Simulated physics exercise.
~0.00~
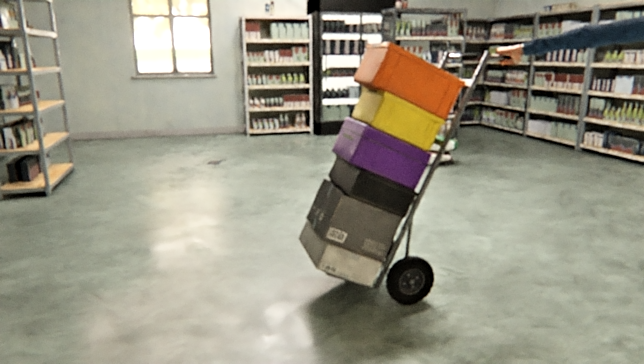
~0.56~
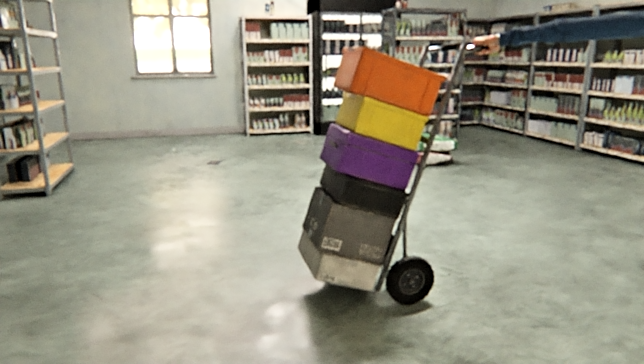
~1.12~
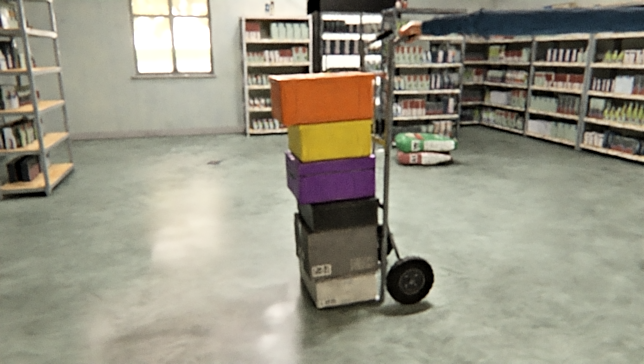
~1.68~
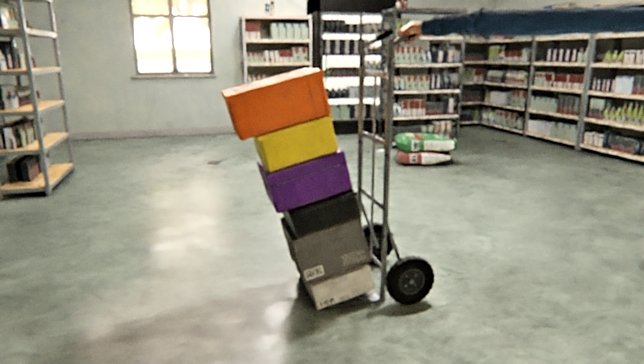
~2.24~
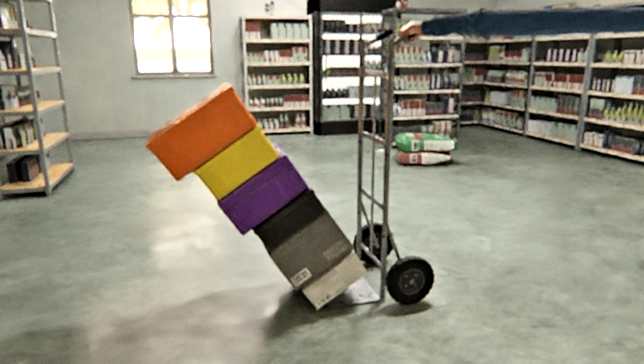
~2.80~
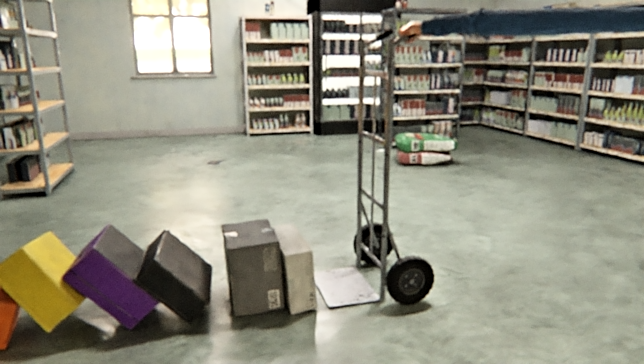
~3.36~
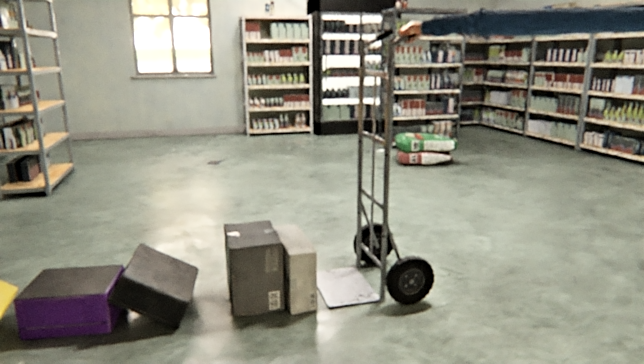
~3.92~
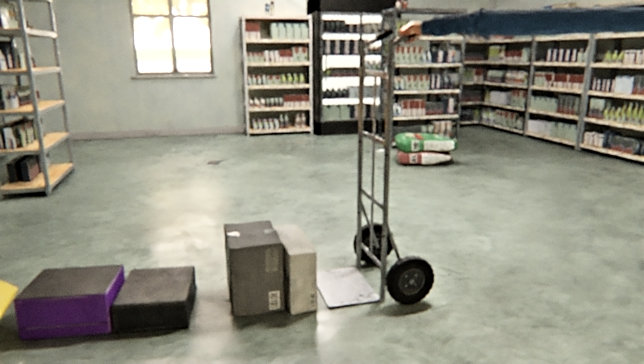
A sack truck loaded with a leaning stack of boxes, orange on top, then yellow, purple, black, grey and white, stands on the smooth floor of a shop lined with stocked shelves, seen side-on by a still camera. It swings upright to the left and stops with its plate flat on the floor. The stack keeps going, tipping left off the upright truck and toppling. The boxes spill leftward, the orange one leaving view. The black box settles flat beside the purple one, the yellow barely shows at the left edge, and the grey and white boxes lie near the empty truck.
